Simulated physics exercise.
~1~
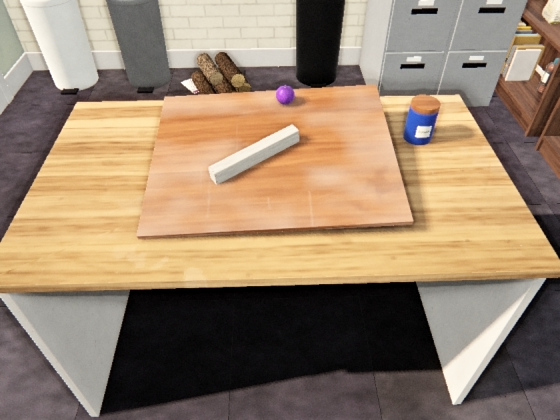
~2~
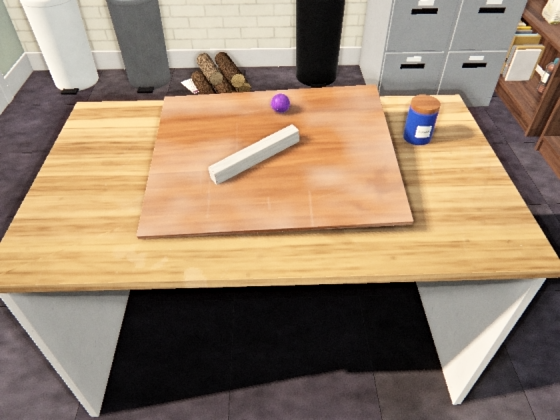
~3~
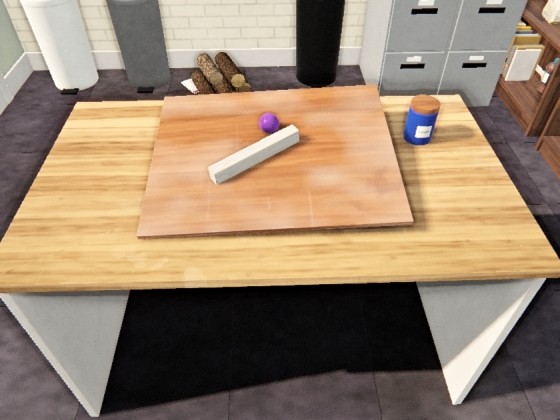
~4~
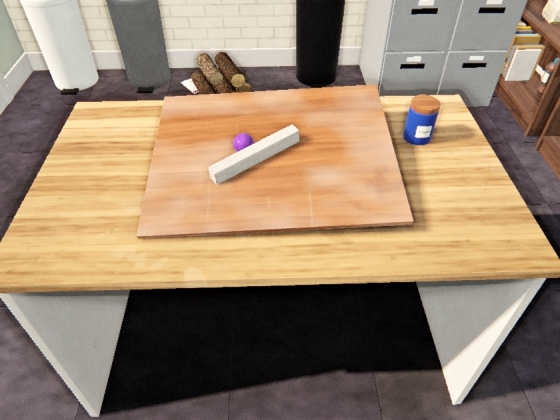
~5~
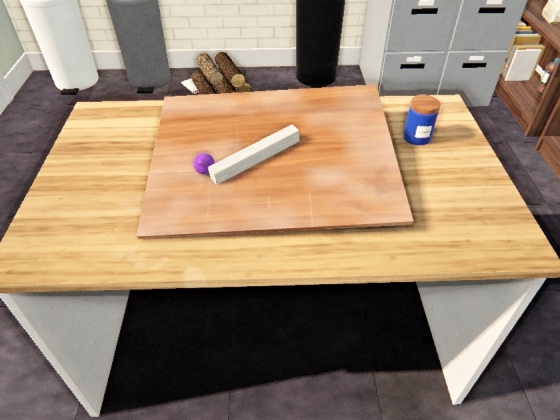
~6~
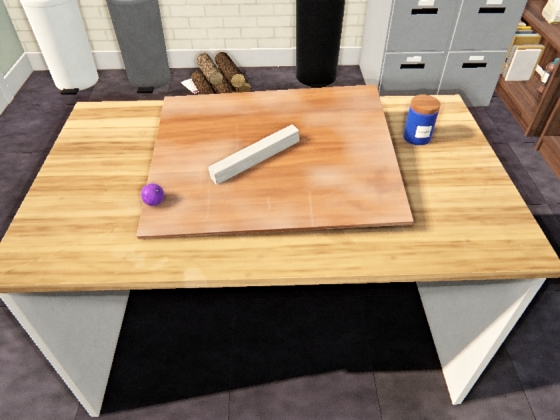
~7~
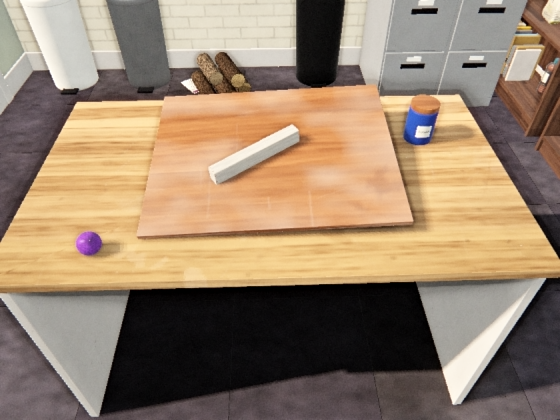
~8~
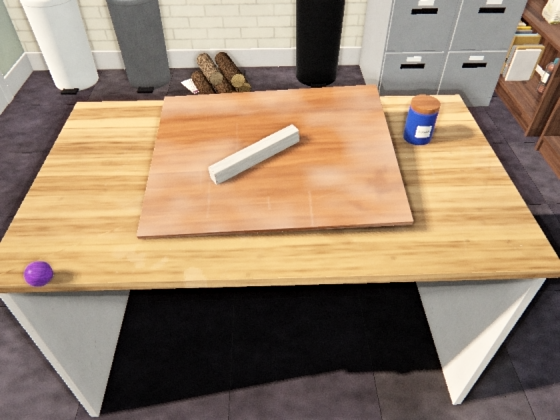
We see a purple ball roll down a tilted wooden board on a table, pass behind a fixed pale block, and leave over the board's left edge, ending near the table's front left corner while a blue jar stays still on the right.
